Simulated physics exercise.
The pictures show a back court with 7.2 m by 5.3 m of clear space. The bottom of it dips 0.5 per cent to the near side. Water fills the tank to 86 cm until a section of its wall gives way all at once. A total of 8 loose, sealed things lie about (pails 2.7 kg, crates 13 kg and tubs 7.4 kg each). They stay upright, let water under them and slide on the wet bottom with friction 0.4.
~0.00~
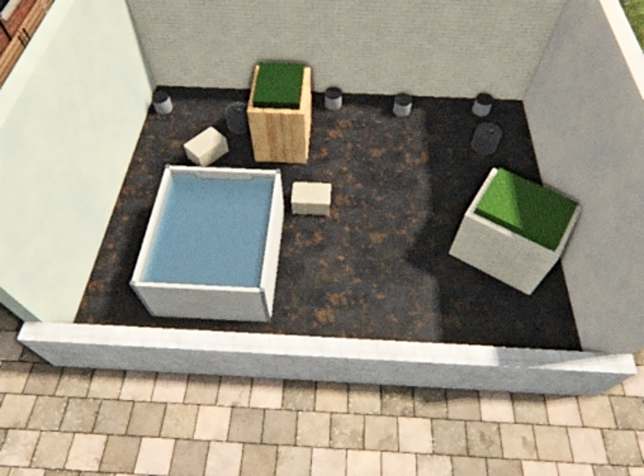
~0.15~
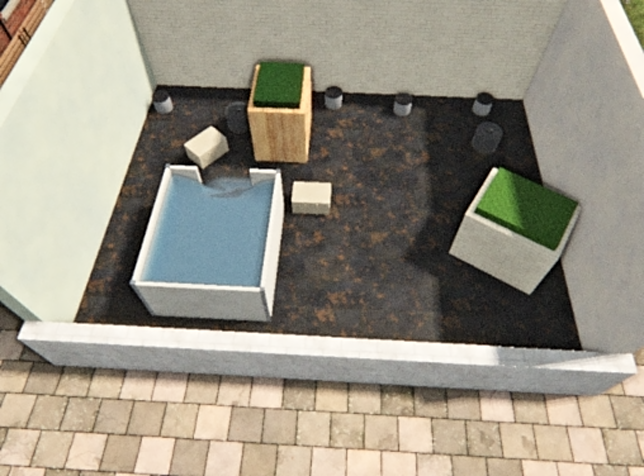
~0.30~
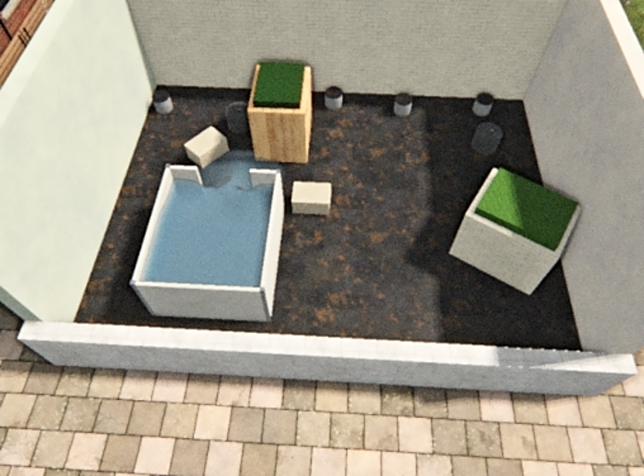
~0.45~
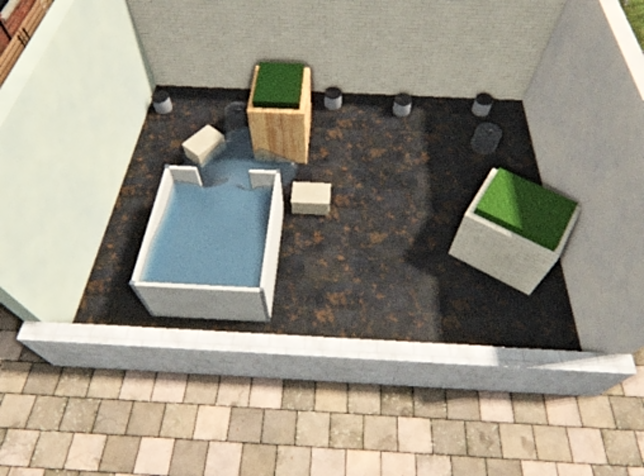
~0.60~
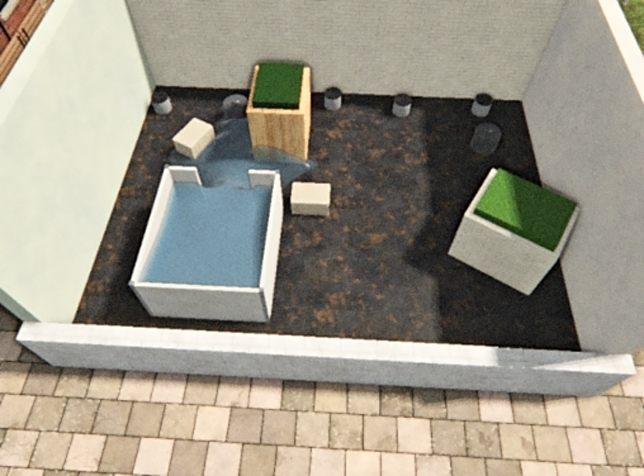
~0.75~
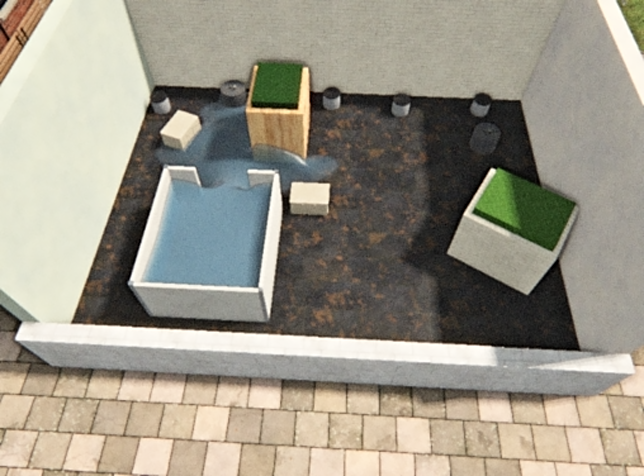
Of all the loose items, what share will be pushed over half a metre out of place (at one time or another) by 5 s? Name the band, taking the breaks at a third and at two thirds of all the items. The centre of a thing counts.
The count will reach two thirds or more.
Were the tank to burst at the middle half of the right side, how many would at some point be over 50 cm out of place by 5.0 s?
4.
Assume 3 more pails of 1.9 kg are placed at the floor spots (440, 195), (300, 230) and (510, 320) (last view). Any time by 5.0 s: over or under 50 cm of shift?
In the order asked: Above the mark; below the mark; below the mark.
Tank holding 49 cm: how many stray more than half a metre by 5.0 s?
The answer would then be 5.
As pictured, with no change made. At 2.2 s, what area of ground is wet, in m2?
The covered patch comes to about 21 m2.
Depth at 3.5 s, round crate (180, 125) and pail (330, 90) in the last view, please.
Depth approx. 15 cm / 5 cm.
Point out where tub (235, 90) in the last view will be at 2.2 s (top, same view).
Roughly (172, 70) in the same view.
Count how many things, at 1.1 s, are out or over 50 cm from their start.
I count 2 of them.
After 1.1 s 2 of 8 are over 50 cm from their spots; 1 afloat.
After 2.2 s 3 of 8 are over 50 cm from their spots; 3 afloat.
After 3.5 s 6 of 8 are over 50 cm from their spots; 6 afloat.
After 5.0 s 6 of 8 are over 50 cm from their spots, and 7 have been at some point; 7 afloat.
